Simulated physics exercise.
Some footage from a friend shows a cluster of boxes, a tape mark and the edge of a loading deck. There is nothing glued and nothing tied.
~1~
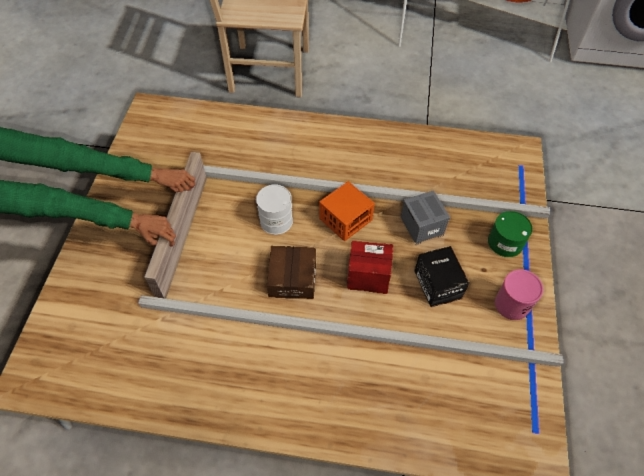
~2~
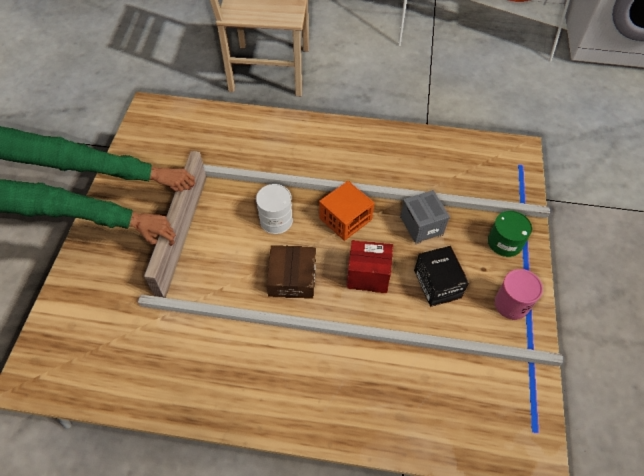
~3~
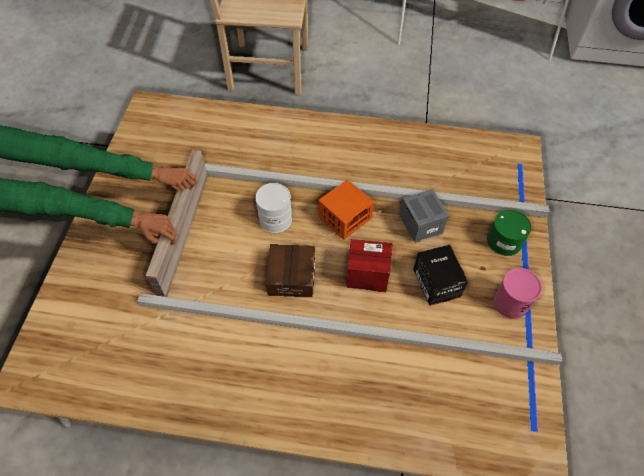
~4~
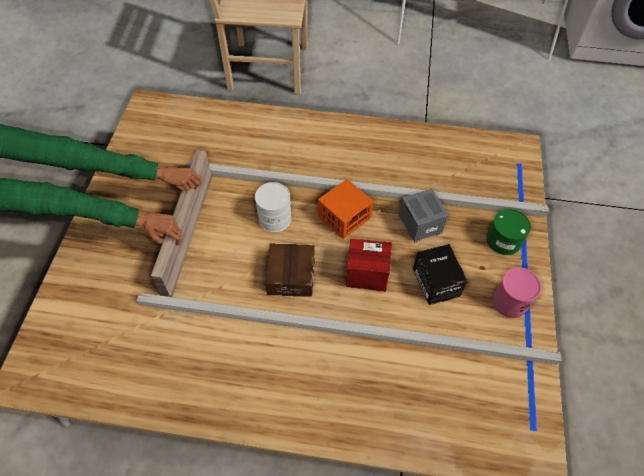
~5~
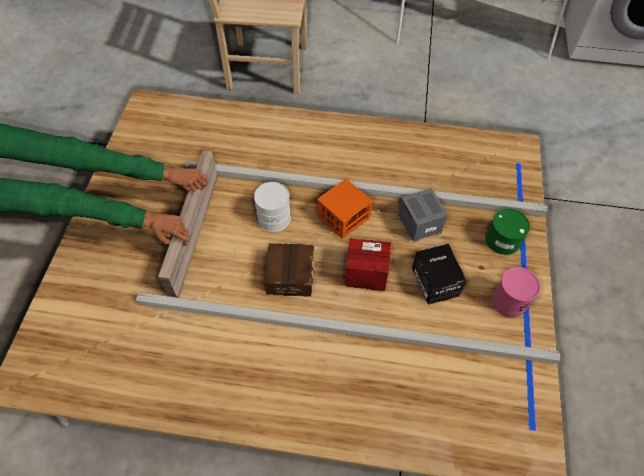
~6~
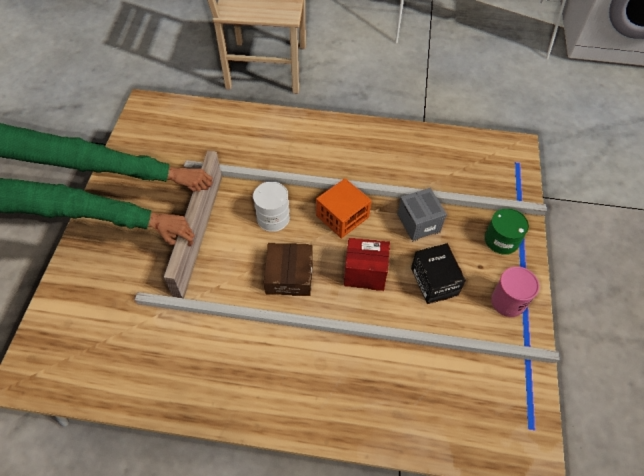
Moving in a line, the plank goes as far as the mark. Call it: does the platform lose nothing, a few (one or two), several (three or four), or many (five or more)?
It loses many, five or more.
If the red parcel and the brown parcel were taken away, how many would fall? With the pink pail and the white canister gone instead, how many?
First try: 3 fallen; other try: 4.
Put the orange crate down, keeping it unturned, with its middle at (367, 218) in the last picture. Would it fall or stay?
Starting there, it falls away.
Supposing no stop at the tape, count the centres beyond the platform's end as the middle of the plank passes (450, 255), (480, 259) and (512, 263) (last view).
Counts by place: 2 / 3 / 5.
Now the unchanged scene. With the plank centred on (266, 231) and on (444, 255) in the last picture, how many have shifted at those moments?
I make it 1 at the first spot and 8 at the other.
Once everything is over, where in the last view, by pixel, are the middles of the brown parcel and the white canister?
In order, first (552, 306), then (546, 255).
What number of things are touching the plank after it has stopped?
Tally at the end: 3.
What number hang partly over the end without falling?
The number would be 3.
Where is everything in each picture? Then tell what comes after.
Pink pail (518, 296); green canister (510, 234); black box (441, 277); plank (179, 223); tape (527, 280), in the first picture.
Green canister (509, 234); brown parcel (292, 272), in the second picture.
Black box (440, 275); plank (180, 221), in the third picture.
Pink pail (516, 294); white canister (274, 208), in the fourth picture.
Green canister (507, 232); red parcel (367, 265), in the fifth picture.
Pink pail (514, 293); green canister (506, 232); black box (437, 274); plank (196, 222); tape (524, 277), in the sixth picture.
Soon after, none off yet; pink pail at rest near (514, 293); green canister at rest near (506, 232); black box at rest near (437, 274).
After that, none off yet; pink pail displaced about its own width near (555, 298); green canister displaced about its own width near (533, 240); black box displaced well along near (517, 288).
In the end, the number that fall off is five or more; gone, red parcel, grey tote, black box, green canister and pink pail.
